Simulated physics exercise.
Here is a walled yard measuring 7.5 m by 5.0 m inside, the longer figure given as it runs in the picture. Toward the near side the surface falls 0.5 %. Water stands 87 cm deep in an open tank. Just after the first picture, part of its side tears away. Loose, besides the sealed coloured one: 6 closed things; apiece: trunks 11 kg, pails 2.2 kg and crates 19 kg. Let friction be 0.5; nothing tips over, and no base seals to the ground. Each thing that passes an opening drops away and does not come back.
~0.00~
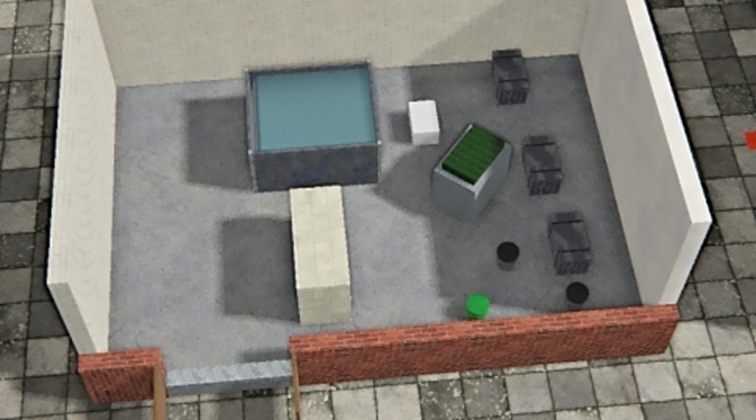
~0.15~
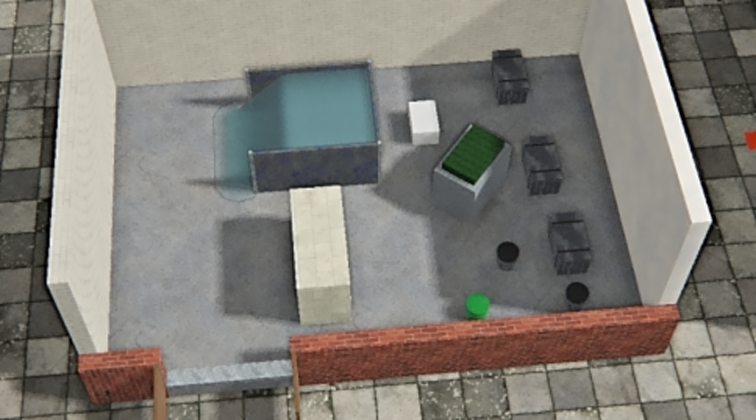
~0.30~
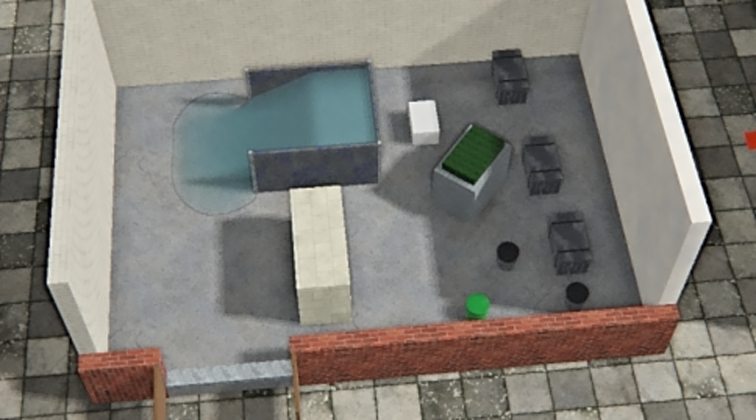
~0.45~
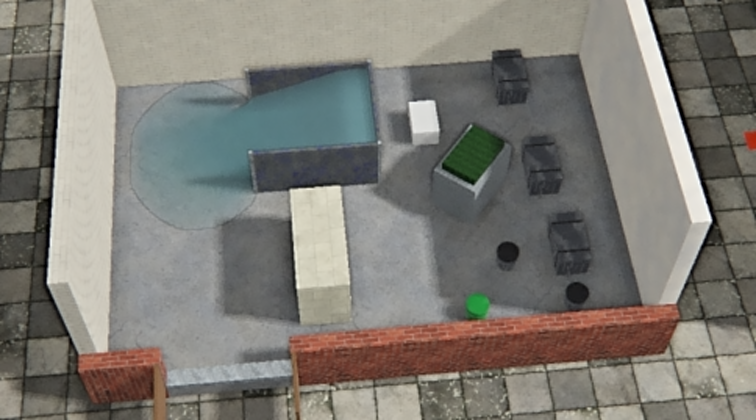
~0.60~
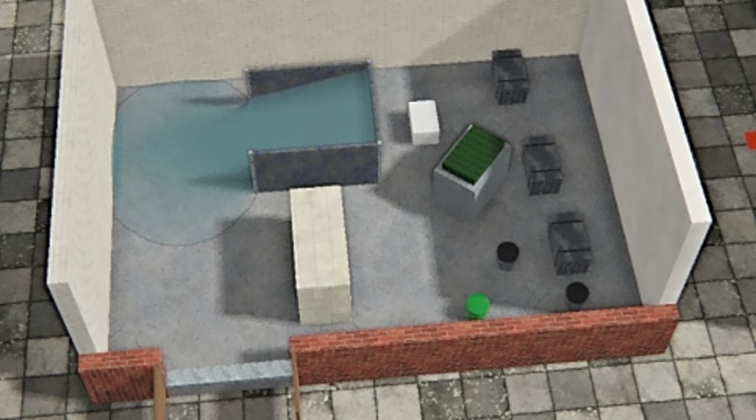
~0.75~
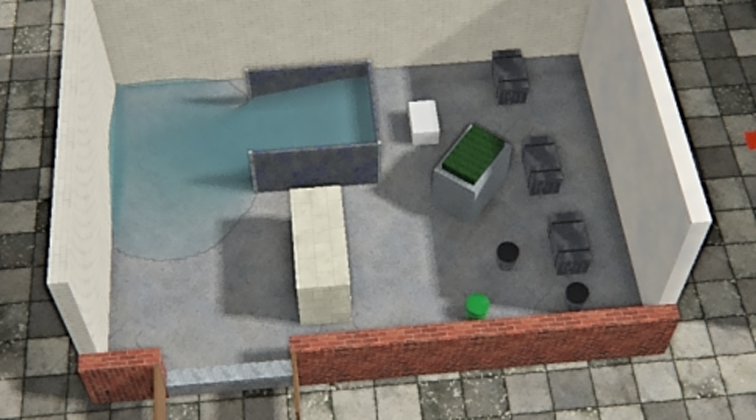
The video shows a walled yard holding a tank of blue water, pale blocks, dark crates and a green pail; the tank's left side opens and water spreads leftward across the floor to the wall, while the objects stay still.
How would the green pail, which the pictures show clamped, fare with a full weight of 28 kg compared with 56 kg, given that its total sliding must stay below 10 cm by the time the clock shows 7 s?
Chances are the lesser mass is fine.
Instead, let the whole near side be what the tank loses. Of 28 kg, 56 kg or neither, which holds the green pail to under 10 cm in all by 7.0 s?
Then only the heavier mass suffices.
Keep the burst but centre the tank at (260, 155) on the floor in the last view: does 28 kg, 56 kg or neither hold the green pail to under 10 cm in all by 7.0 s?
Then it turns out the lighter mass already works.
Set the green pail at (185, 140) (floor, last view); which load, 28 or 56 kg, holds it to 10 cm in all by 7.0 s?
Lab note - result: Both options fail.
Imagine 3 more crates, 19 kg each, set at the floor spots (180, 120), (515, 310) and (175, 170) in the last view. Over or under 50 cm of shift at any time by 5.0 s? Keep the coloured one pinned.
Taking them one by one: Above the mark; below the mark; above the mark.
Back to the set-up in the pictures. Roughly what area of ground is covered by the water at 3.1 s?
Roughly 17 m2.
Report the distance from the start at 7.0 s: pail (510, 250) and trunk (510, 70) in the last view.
50 cm and 300 cm.
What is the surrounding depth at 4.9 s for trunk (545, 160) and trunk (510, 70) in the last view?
First about 0 cm, second about 9 cm.
After 1.4 s the green pail would be 0 cm from its start with 28 kg and 0 cm from its start with 56 kg; 0 cm of water round it then.
After 3.1 s the green pail would be 0 cm from its start with 28 kg and 0 cm from its start with 56 kg; 0 cm of water round it then.
After 4.9 s the green pail would be 0 cm from its start with 28 kg and 0 cm from its start with 56 kg; 5 cm of water round it then.
After 7.0 s the green pail would be 0 cm from its start with 28 kg and 0 cm from its start with 56 kg; 4 cm of water round it then.
